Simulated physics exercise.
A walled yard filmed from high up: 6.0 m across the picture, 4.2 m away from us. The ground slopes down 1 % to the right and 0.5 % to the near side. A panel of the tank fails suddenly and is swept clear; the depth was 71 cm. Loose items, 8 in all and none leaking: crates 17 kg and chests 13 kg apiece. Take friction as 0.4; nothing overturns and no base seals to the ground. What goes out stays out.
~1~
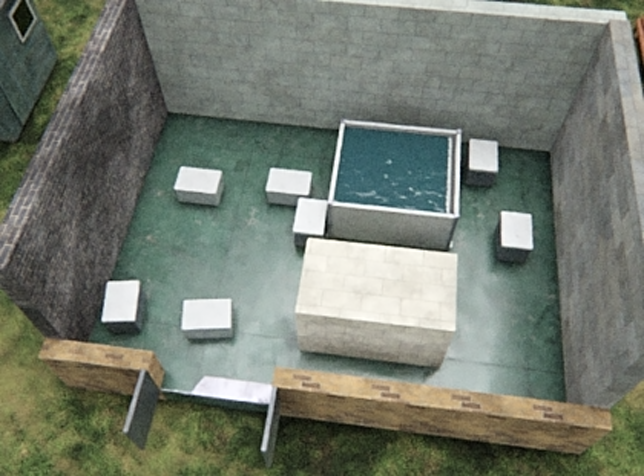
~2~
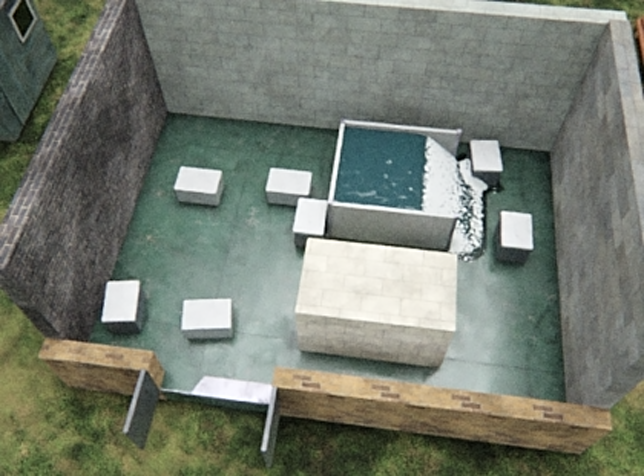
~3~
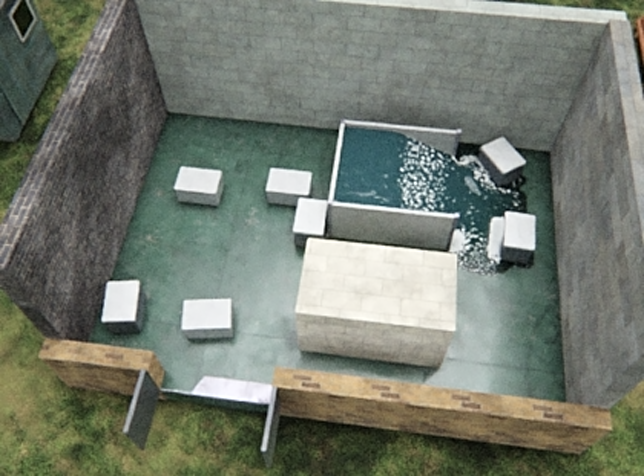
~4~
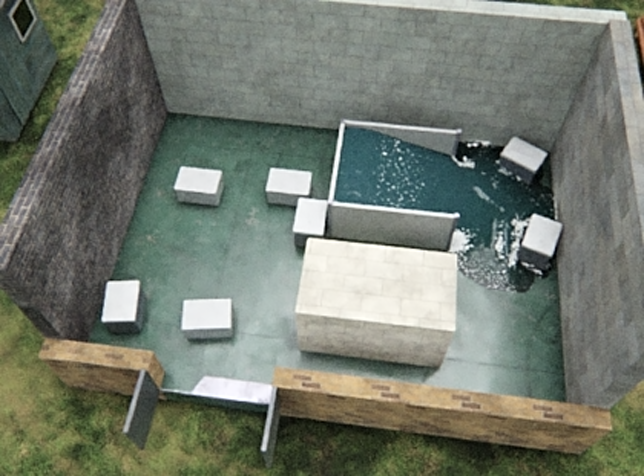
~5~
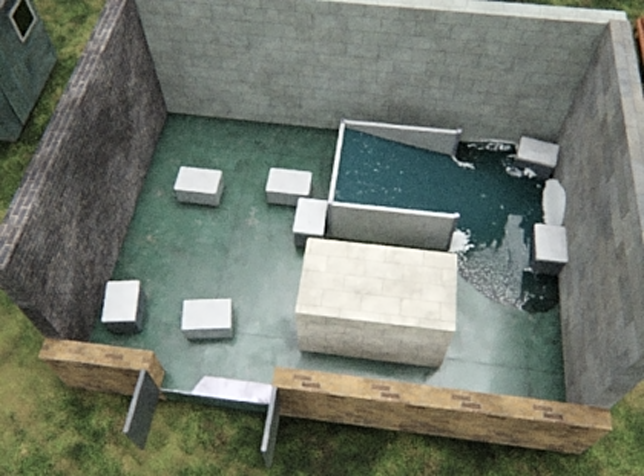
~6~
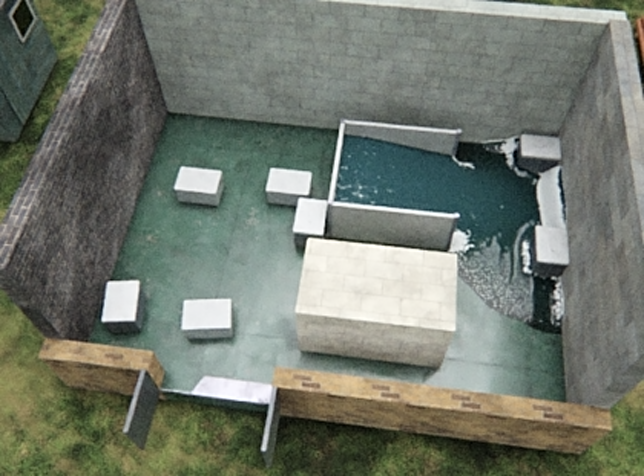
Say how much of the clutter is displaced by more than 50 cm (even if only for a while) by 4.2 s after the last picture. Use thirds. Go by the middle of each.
That comes to less than a third.
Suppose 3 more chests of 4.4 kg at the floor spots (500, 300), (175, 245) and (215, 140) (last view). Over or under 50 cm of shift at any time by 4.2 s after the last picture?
In turn: More, less, more.
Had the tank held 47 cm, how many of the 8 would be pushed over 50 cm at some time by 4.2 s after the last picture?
Then 2.
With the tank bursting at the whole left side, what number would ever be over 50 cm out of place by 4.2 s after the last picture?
Then 5.
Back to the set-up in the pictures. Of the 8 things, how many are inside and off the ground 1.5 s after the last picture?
2 of them.
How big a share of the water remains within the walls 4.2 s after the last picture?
About 98 per cent.
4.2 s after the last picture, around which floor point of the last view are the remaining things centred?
Near (263, 248).
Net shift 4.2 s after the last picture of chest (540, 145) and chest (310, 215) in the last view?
In turn: 350 cm, 0 cm.
Then, 0.4 s after the last picture 2 of 8 are over 50 cm from their spots; 2 afloat.
Then, 1.5 s after the last picture 1 of 8 are over 50 cm from their spots; 2 afloat.
Then, 2.8 s after the last picture 2 of 8 are over 50 cm from their spots; 2 afloat.
Then, 4.2 s after the last picture 2 of 8 are over 50 cm from their spots, and 2 have been at some point; 1 afloat.
